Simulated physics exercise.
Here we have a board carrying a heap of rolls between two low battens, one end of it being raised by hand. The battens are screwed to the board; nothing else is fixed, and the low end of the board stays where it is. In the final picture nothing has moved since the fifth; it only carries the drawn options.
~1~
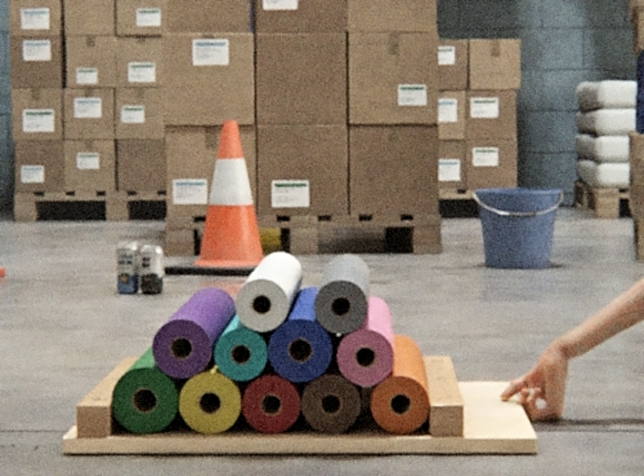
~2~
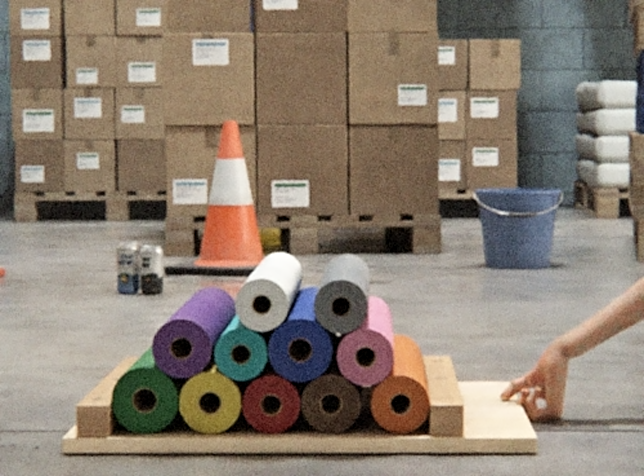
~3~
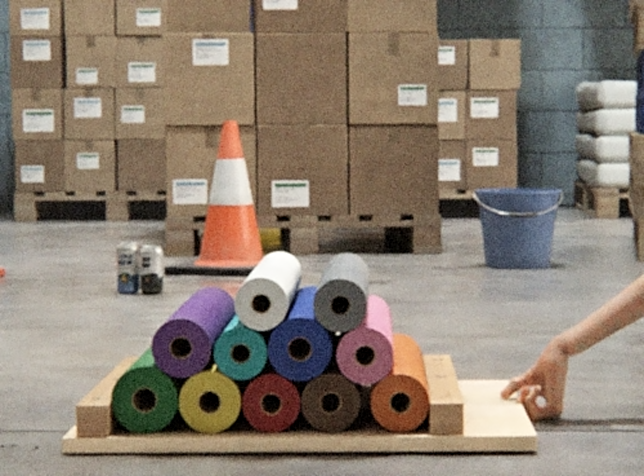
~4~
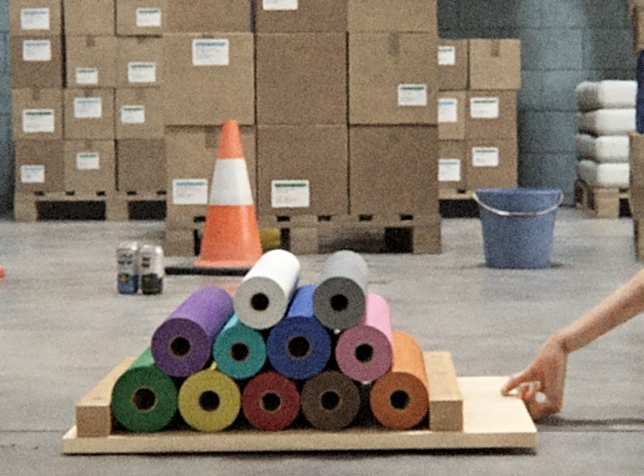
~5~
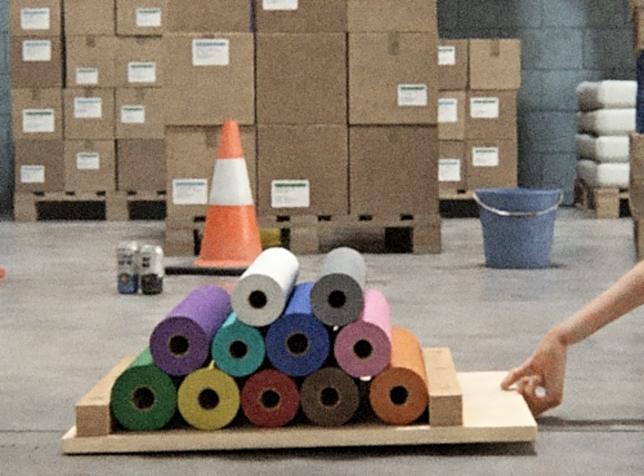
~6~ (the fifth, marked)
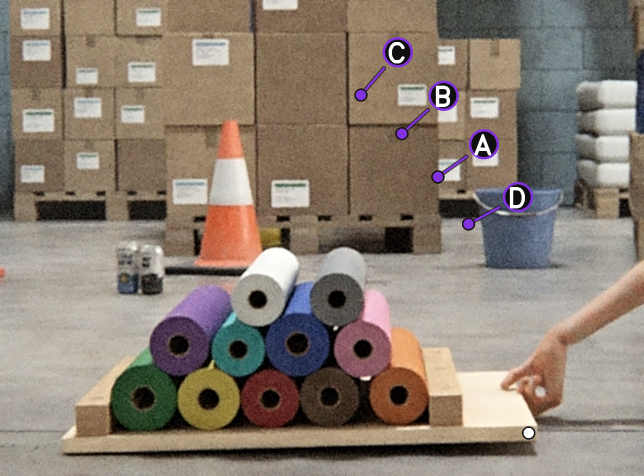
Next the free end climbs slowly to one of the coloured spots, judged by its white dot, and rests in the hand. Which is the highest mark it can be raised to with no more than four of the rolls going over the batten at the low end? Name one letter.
The last mark within the limit is D.
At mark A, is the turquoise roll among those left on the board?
No, with A.
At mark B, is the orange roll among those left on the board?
The orange roll: Yes.
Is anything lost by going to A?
At A: Yes.
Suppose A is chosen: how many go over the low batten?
With A, six.
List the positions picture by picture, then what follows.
Purple roll (182, 348); turquoise roll (242, 354); white roll (262, 304), in the first frame.
White roll (262, 305); grey roll (341, 306), in the second frame.
Board (306, 399); orange roll (401, 402); pink roll (365, 356); brown roll (330, 403), in the third frame.
Board (305, 397); green roll (145, 399); yellow roll (210, 401), in the fourth frame.
Board (305, 394); green roll (144, 398); yellow roll (209, 399), in the fifth frame.
On the marked copy, A at (438, 177); B at (402, 134); C at (361, 95); D at (469, 224); the white dot at (529, 433).
Following D. Soon after the start, board at 17°.
Later, board at 28°.
In the end, board at 28°, one over the low batten (white).
As for the rest, A six over the low batten; B six over the low batten; C six over the low batten.
